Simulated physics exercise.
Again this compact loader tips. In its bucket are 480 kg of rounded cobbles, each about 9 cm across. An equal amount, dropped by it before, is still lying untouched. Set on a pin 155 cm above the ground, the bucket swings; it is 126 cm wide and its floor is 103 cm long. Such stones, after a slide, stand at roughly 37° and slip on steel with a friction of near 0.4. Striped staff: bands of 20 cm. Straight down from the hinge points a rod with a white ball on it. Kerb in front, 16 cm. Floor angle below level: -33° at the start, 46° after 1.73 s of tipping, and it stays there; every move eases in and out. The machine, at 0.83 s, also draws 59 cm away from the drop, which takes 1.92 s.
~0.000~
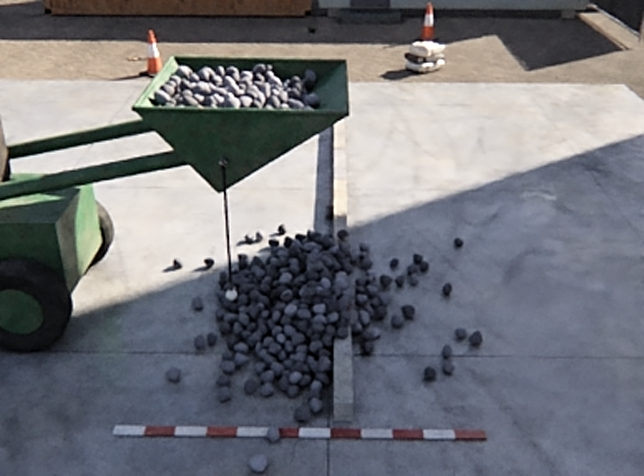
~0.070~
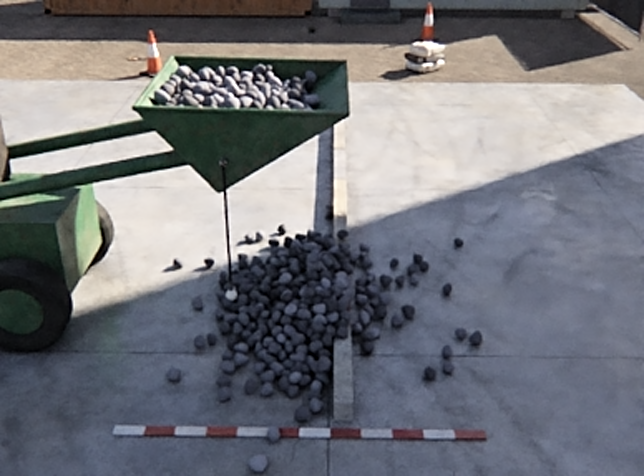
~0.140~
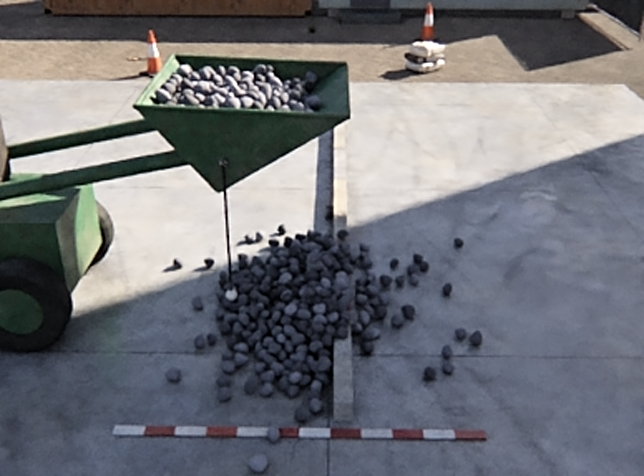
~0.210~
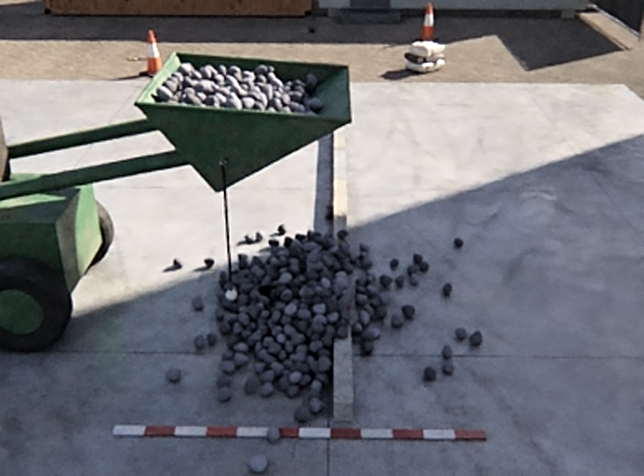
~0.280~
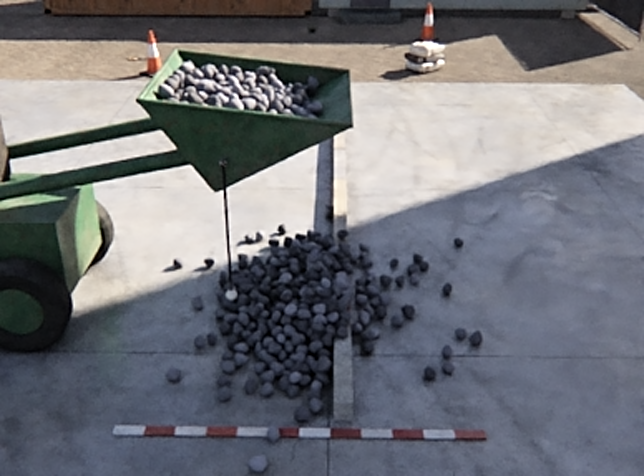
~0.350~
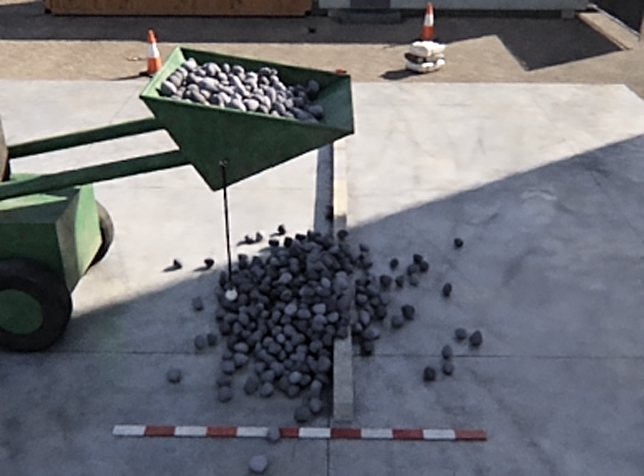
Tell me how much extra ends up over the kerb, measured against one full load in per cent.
The extra comes to about 44 percent of a load.
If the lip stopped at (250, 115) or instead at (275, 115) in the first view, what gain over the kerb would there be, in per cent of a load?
Roughly 0 and 0 per cent, in that order.
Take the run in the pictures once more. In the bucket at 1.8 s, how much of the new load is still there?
About 10 per cent.
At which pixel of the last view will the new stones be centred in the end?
(329, 292).
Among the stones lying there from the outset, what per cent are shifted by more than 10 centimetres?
Some 20 percent, give or take.
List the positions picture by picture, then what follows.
In the first picture, the bucket is at -33°, its lip at (349, 114); the top of the load is at (211, 77). The earlier load is highest near (317, 270), 30 cm above ground level, 91 % on this side of the kerb, 8 % over the kerb.
The second picture shows lip at (349, 114), floor tilted -33°, highest stones at (211, 76); the stones move at 0.0 m/s on average.
In the third picture, the bucket is at -32°, its lip at (350, 117); the top of the load is at (198, 76); the stones move at 0.1 m/s on average.
The fourth picture shows lip at (351, 121), floor tilted -30°, highest stones at (193, 75); the stones move at 0.1 m/s on average.
The fifth picture shows lip at (353, 126), floor tilted -27°, highest stones at (195, 73); the stones move at 0.2 m/s on average.
The sixth picture shows lip at (354, 132), floor tilted -25°, highest stones at (197, 71); the stones move at 0.2 m/s on average.
After 1.3 s the floor is at 34°; in per cent of one load, 91 in the bucket, 100 on this side of the kerb, 8 over the kerb; the foremost stones are at (447, 301).
After 1.8 s the floor is at 46°; in per cent of one load, 12 in the bucket, 152 on this side of the kerb, 36 over the kerb; the foremost stones are at (451, 310).
After 3.2 s the floor is at 46°; in per cent of one load, 0 in the bucket, 148 on this side of the kerb, 52 over the kerb; the foremost stones are at (541, 309).
After 6.0 s the floor is at 46°; in per cent of one load, 0 in the bucket, 148 on this side of the kerb, 52 over the kerb; the foremost stones are at (541, 309). Net gain over the kerb, 44.
